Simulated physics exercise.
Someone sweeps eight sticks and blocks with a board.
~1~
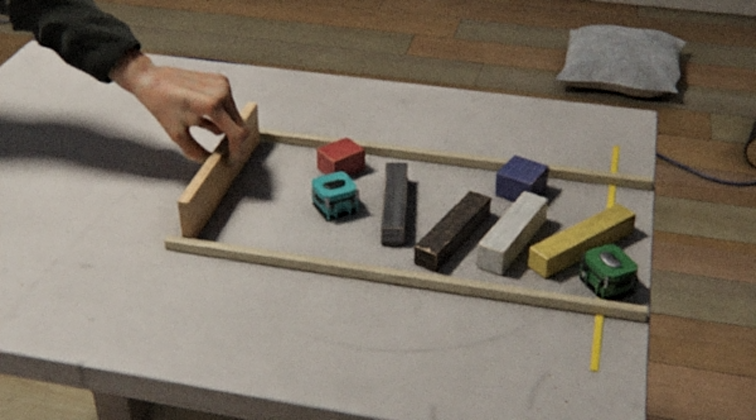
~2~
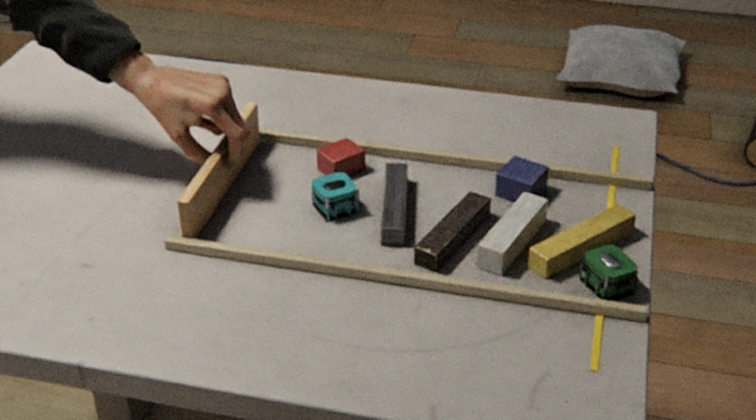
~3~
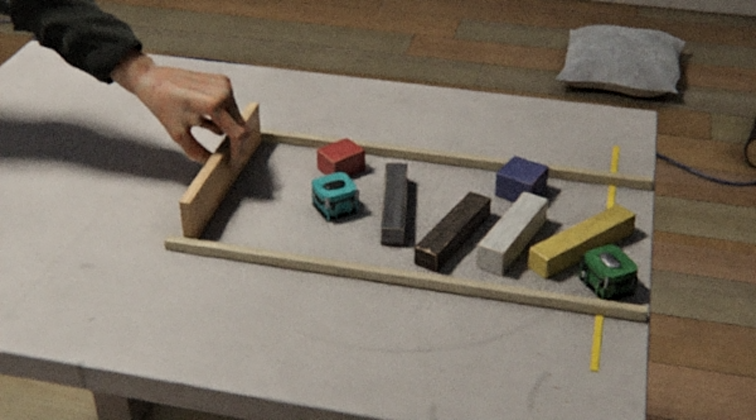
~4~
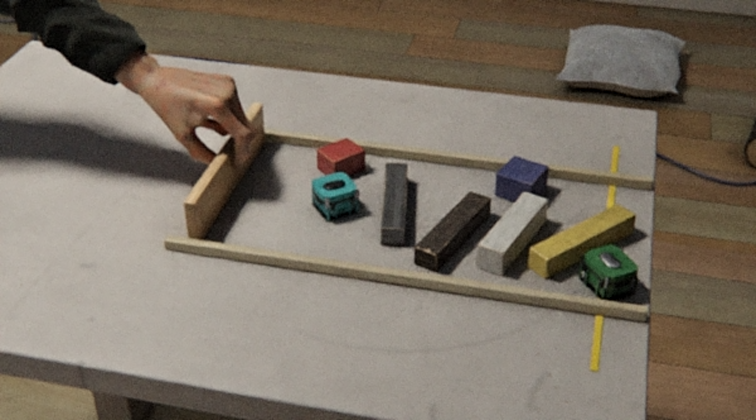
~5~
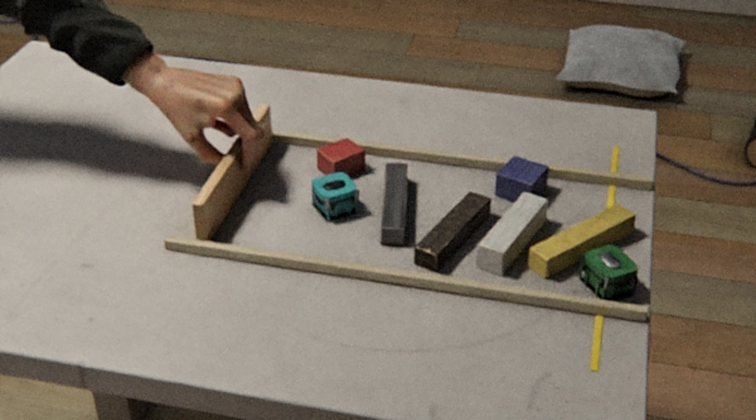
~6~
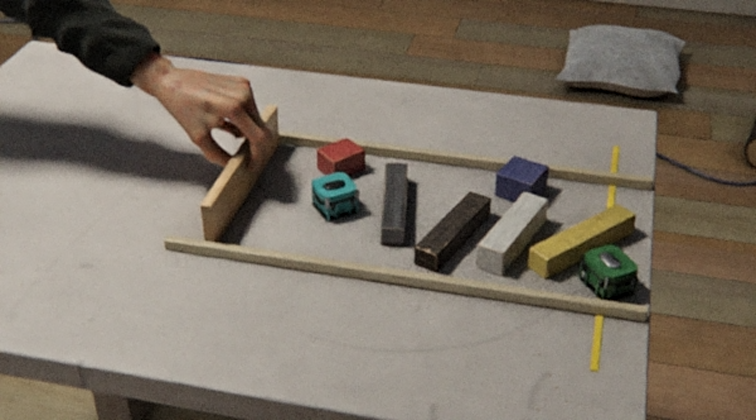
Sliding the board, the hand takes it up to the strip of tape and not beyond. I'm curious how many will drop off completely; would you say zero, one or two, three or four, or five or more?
I would say five or more.
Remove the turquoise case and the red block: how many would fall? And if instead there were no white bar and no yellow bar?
First try 3, second try 4.
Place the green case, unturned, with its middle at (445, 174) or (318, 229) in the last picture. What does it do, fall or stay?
The green case would drop away in the first case and stay in place in the second.
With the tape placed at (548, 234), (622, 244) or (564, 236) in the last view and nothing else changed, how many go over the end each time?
Floor tally per try: 2 / 6 / 3.
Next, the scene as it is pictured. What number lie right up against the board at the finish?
Count: 2.
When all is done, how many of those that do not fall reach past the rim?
Overhang count: 0.
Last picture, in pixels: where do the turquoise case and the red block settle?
The turquoise case stops around (627, 245); the red block around (628, 190).
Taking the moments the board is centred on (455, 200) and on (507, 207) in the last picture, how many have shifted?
The count reaches 8 first and 8 second.
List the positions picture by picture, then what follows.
Green case (609, 273); yellow bar (583, 240); white bar (513, 232); board (222, 169); tape (607, 242), in the first picture.
Yellow bar (583, 240); board (222, 169), in the second picture.
White bar (513, 232); grey stick (395, 203), in the third picture.
Green case (609, 273); red block (341, 159), in the fourth picture.
Yellow bar (583, 240); black bar (454, 230), in the fifth picture.
Green case (609, 273); yellow bar (583, 240); white bar (513, 232); board (243, 171); tape (607, 242), in the sixth picture.
Early on, none off yet; green case at rest near (609, 273); yellow bar at rest near (583, 240); white bar at rest near (513, 232).
Finally, the number that fall off is five or more; lost, grey stick, black bar, blue block, white bar, yellow bar and green case.
